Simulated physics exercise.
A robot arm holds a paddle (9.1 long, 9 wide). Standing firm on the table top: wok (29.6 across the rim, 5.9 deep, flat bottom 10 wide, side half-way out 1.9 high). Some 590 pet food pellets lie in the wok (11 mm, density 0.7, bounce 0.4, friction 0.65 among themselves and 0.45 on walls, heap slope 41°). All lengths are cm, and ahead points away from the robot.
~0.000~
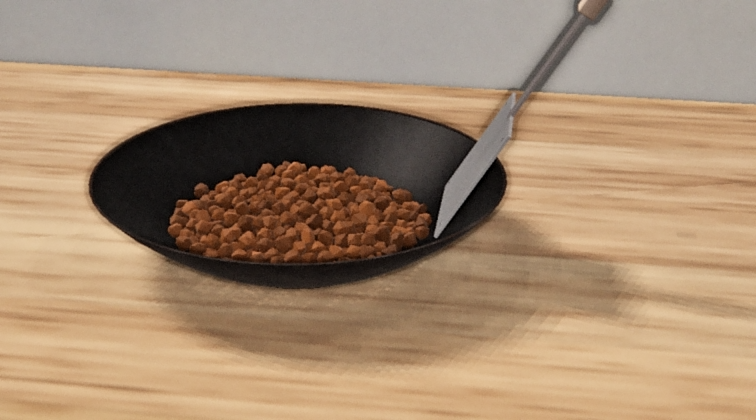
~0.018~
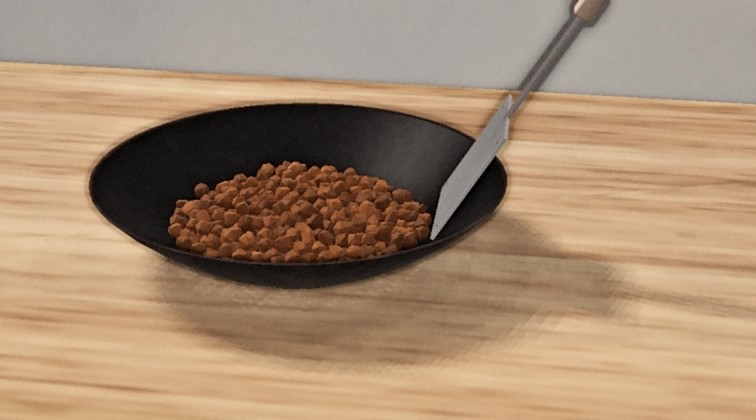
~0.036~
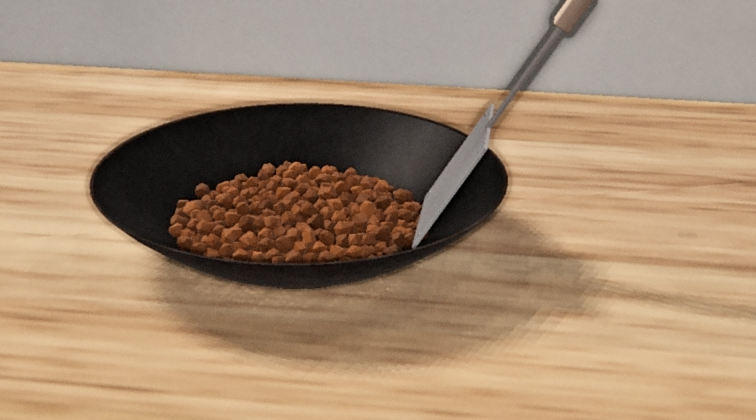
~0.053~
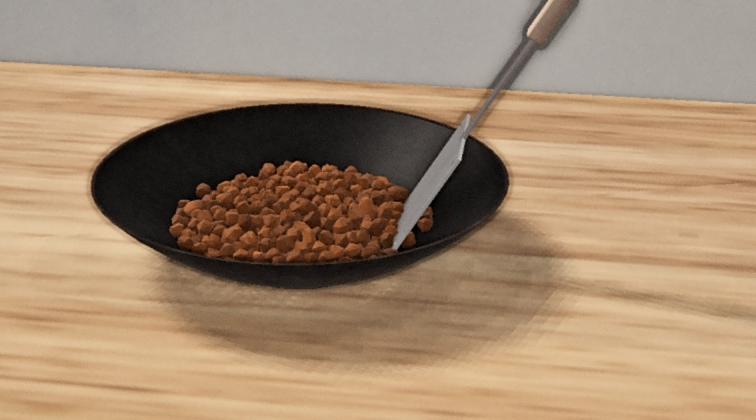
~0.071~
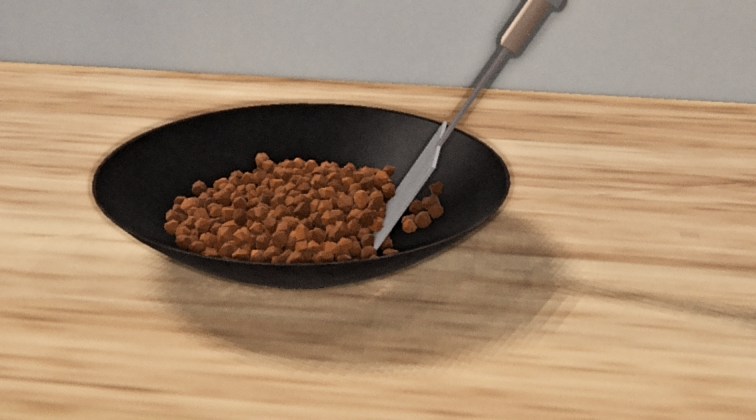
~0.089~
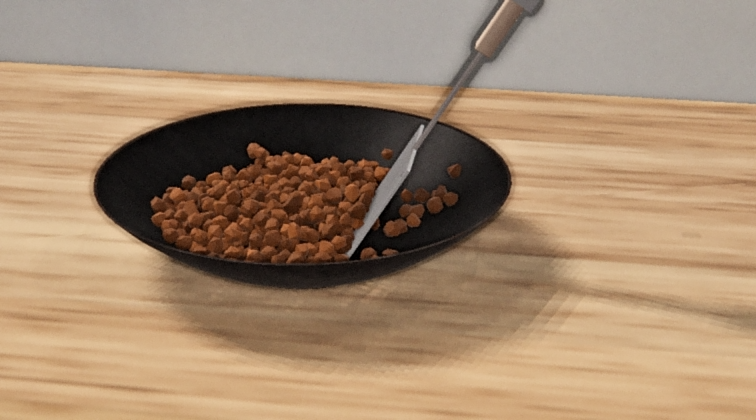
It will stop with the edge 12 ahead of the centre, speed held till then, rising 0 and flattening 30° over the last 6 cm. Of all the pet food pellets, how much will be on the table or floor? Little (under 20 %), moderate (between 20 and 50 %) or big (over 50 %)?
Share on the table or floor: Big (over 50 %).
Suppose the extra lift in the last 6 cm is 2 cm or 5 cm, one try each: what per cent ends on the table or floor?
Some 60 and 55 per cent.
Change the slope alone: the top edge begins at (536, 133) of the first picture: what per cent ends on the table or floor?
Some 50 per cent.
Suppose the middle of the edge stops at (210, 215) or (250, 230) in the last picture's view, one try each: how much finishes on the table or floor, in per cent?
Some 20 and 10 per cent.
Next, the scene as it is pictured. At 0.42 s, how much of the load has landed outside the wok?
Roughly 45 per cent.
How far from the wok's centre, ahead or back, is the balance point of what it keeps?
Roughly 3.0 cm ahead.
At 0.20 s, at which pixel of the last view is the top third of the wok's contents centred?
Around (159, 160).
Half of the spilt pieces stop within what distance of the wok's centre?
Some 30 cm.
After 0.14 s, sloping 59°, highest piece 13 above the table; 588 in the wok, 1 on the blade or in flight.
After 0.20 s, sloping 52°, highest piece 21 above the table; 570 in the wok, 19 on the blade or in flight.
After 0.42 s, sloping 29°, highest piece 25 above the table; 278 on the table or floor, 253 in the wok, 58 on the blade or in flight.
After 1.47 s, sloping 29°, highest piece 7 above the table; 336 on the table or floor, 253 in the wok.
In the end, 336 on the table or floor, 253 in the wok. That is 57 % on the table or floor.
